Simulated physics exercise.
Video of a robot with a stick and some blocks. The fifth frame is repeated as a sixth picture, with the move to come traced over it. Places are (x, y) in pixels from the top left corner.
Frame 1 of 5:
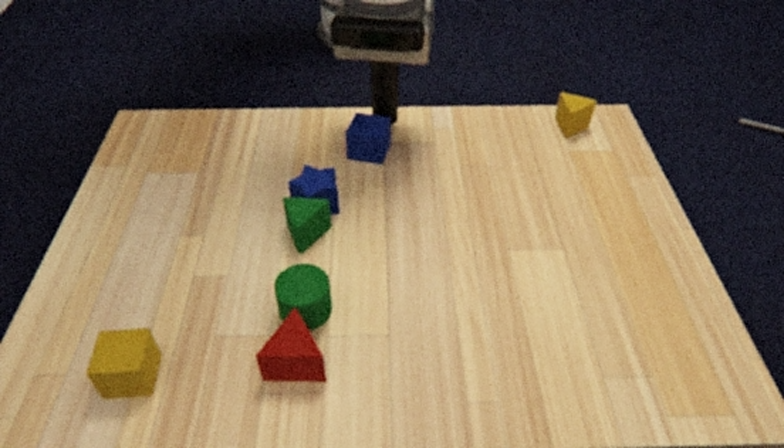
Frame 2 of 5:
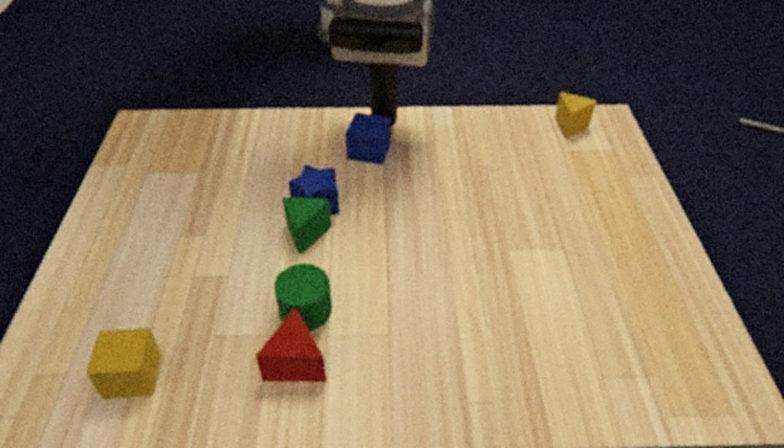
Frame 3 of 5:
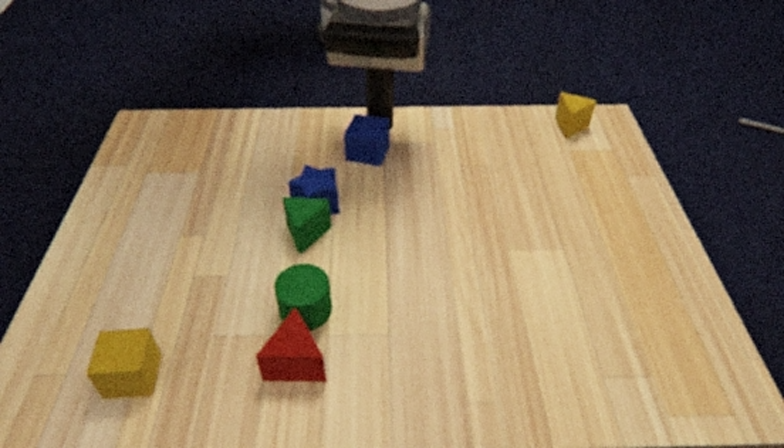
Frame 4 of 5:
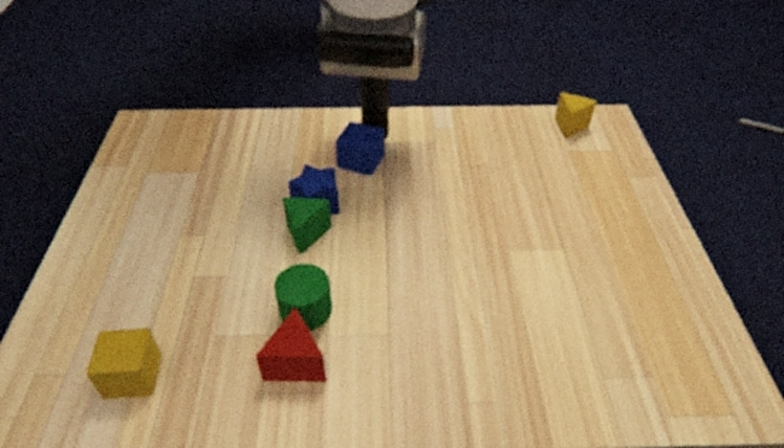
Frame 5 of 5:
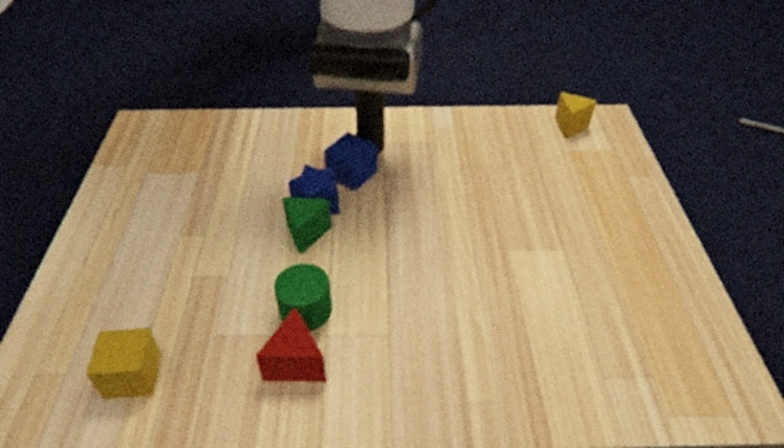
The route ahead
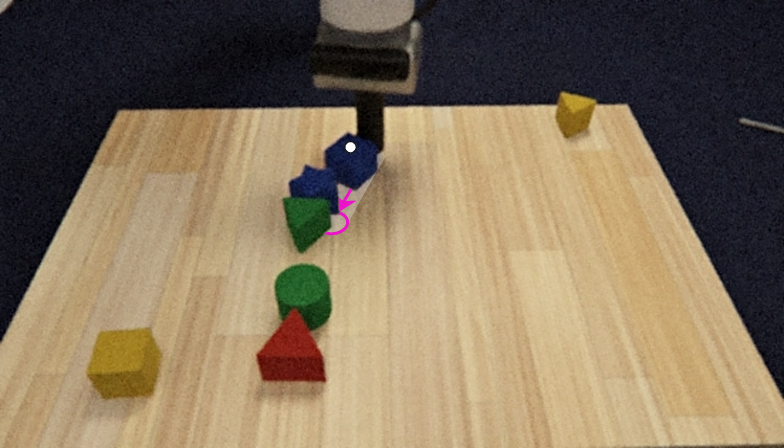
On a wooden board, a robot's stick nudges the blue cube toward the blue star.
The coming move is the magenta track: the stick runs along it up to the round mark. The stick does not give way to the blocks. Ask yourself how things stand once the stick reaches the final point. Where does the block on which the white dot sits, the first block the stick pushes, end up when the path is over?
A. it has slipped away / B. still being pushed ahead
B
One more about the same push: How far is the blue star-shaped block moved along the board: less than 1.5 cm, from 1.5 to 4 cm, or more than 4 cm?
Overall it shifts more than 4 cm.
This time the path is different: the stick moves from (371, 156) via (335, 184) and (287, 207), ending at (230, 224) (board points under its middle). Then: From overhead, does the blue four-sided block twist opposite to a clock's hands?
Yes
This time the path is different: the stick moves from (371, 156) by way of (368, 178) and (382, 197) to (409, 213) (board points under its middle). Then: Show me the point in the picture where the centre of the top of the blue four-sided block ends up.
When the path ends, it will be at (338, 173).
The drawn path runs straight from (371, 156) to (332, 223); the dot is on the blue four-sided block.
The first path, step by step. One third of the way, stick at (358, 169); green triangular piece at (298, 214); blue star-shaped block at (302, 188), turned 30° clockwise; blue four-sided block at (336, 169).
Two thirds of the way, stick at (345, 191); green triangular piece at (273, 236); blue star-shaped block at (277, 207), turned 40° clockwise; blue four-sided block at (318, 191).
At the end, stick at (332, 214); green triangular piece at (258, 248), turned 20° anticlockwise; blue star-shaped block at (251, 217), turned 60° clockwise; blue four-sided block at (296, 212), turned 30° clockwise.
